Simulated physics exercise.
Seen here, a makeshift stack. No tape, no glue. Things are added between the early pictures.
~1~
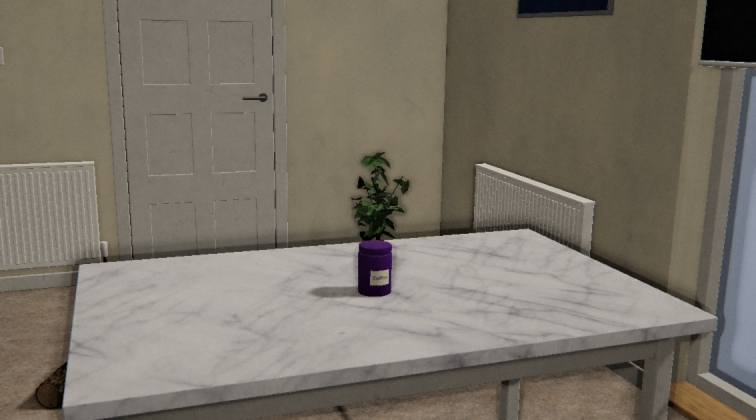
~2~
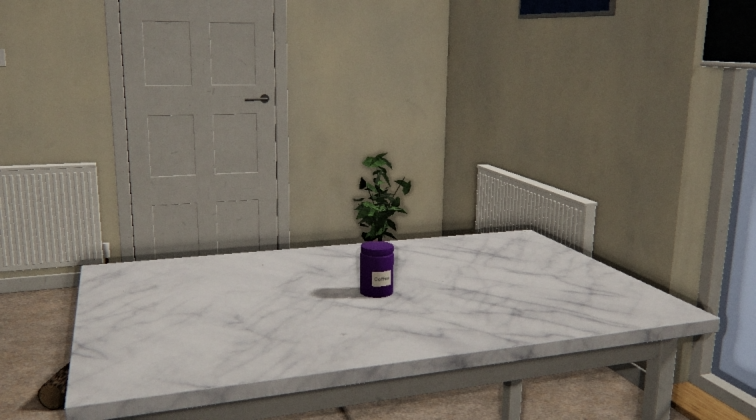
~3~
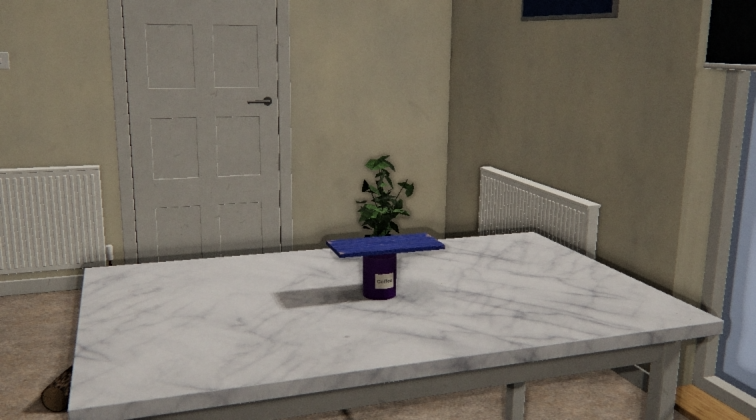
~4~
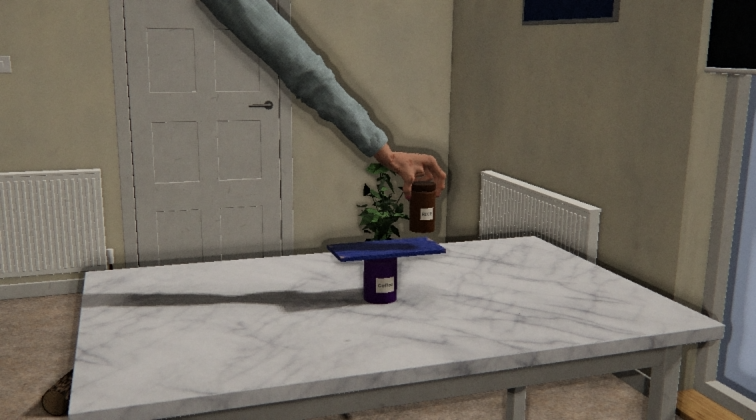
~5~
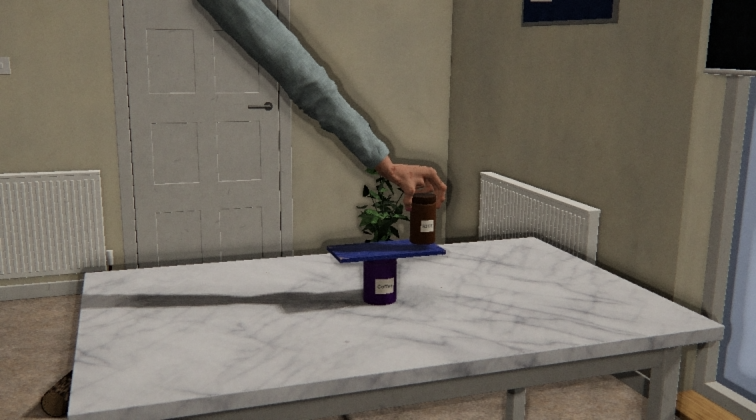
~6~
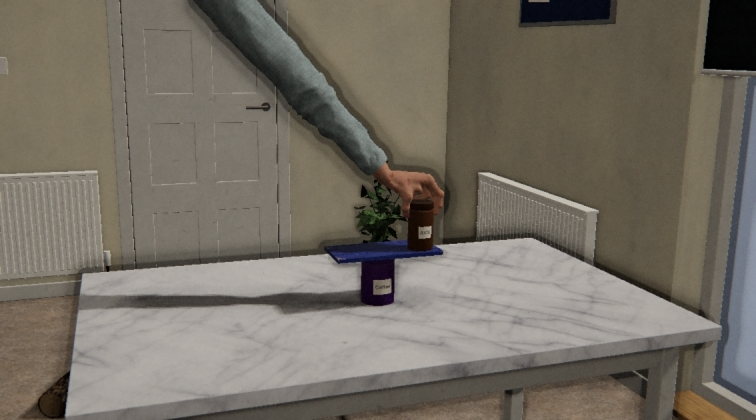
A hand lowering a brown jar onto the right side of a blue board lying across a purple jar on a marble table.
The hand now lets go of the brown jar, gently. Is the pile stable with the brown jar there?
Outcome: The stack loses its balance.
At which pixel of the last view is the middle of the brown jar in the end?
At about (457, 288).
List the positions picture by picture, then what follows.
The last thing is not in view yet, in the first frame.
The last thing is not in view yet, in the second frame.
The last thing is not in view yet; blue board (385, 245), in the third frame.
On its way; brown jar (422, 207); blue board (386, 249), in the fourth frame.
On its way; brown jar (423, 219); blue board (386, 250), in the fifth frame.
Set down, still held; brown jar (421, 225); blue board (384, 251), in the sixth frame.
Then, 0.40 s later than the last frame, brown jar now fallen; blue board tilted by 72°.
Then, 0.50 s later than the last frame, blue board on its side.
Then, 0.90 s later than the last frame, blue board now fallen.
When it is over, fallen, blue board and brown jar; purple jar as before. End places, in pixels of the last picture, brown jar near (457, 287). The stack comes apart.
